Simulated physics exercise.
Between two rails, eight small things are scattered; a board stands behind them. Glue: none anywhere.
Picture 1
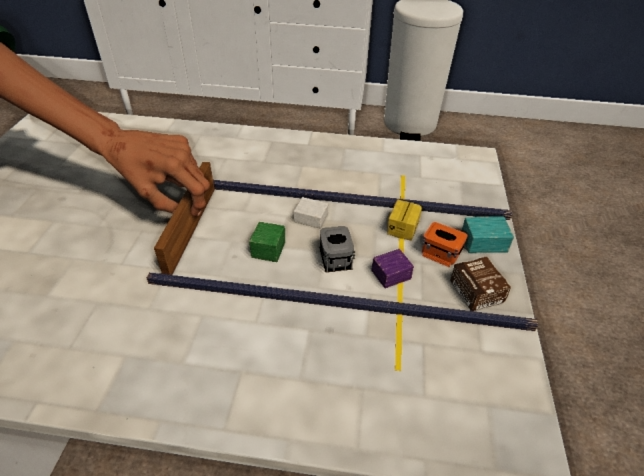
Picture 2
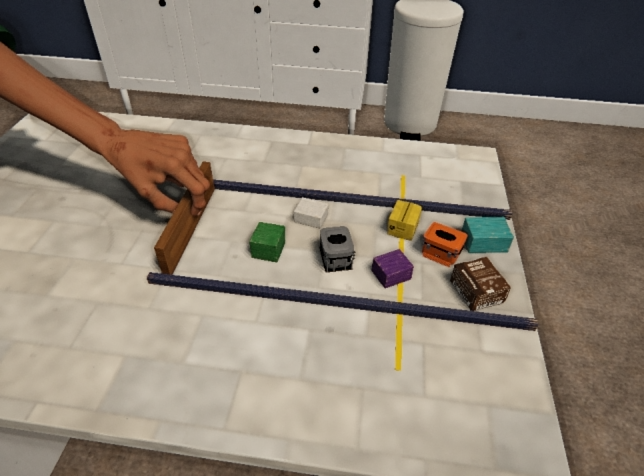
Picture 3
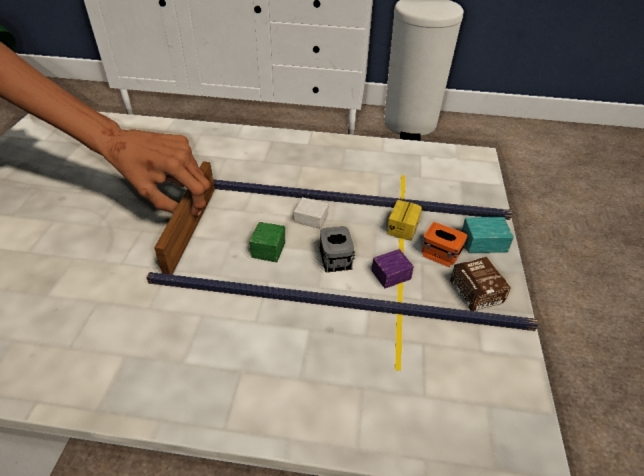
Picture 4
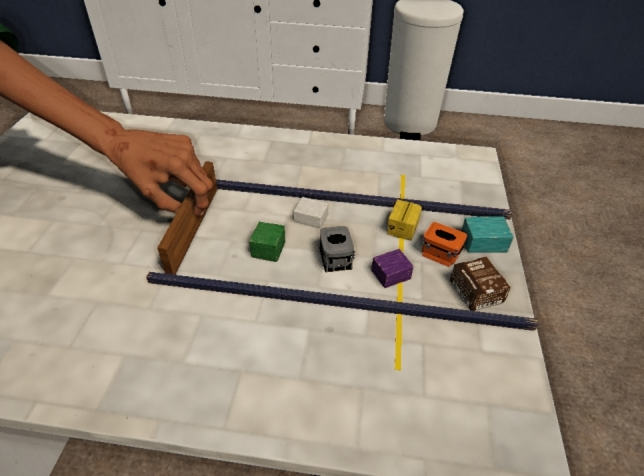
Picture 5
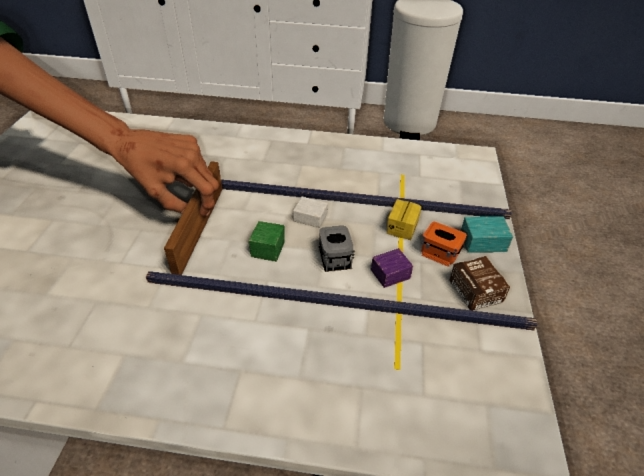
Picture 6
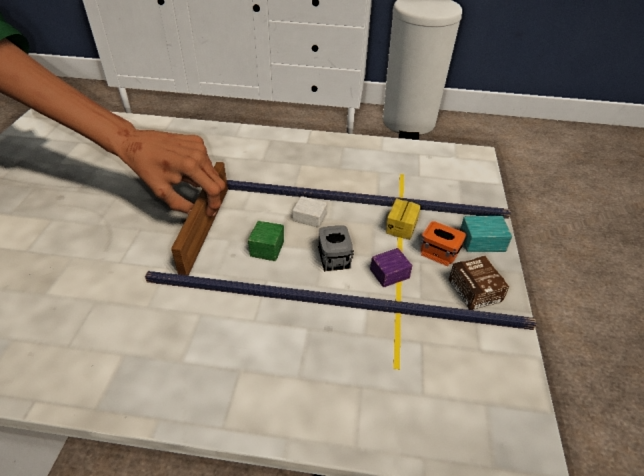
On a pale tiled tabletop, a hand held a wooden board upright behind eight small scattered things between two dark rails, then slid it slightly to the right while the things stayed put.
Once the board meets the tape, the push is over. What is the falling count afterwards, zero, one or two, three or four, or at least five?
Afterwards the falling count is zero.
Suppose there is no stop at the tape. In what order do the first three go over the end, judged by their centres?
Order: Brown box, then turquoise block, then purple block.
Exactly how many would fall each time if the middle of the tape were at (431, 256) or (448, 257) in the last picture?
First try 1, second try 2.
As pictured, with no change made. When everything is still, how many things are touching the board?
It's 2.
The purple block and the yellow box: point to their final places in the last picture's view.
The first one ends at (476, 284), the second at (444, 219).
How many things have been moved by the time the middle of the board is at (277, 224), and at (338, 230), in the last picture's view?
In order, the tallies are 1 and 4.
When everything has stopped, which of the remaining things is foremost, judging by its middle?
Closest in the end is the brown box.
A little later, none off yet; turquoise block at rest near (485, 234); brown box at rest near (478, 282); orange case at rest near (442, 243).
Next, none off yet; turquoise block at rest near (485, 234); brown box moving near (489, 285); orange case at rest near (444, 243).
When it is over, the number that fall off is zero.
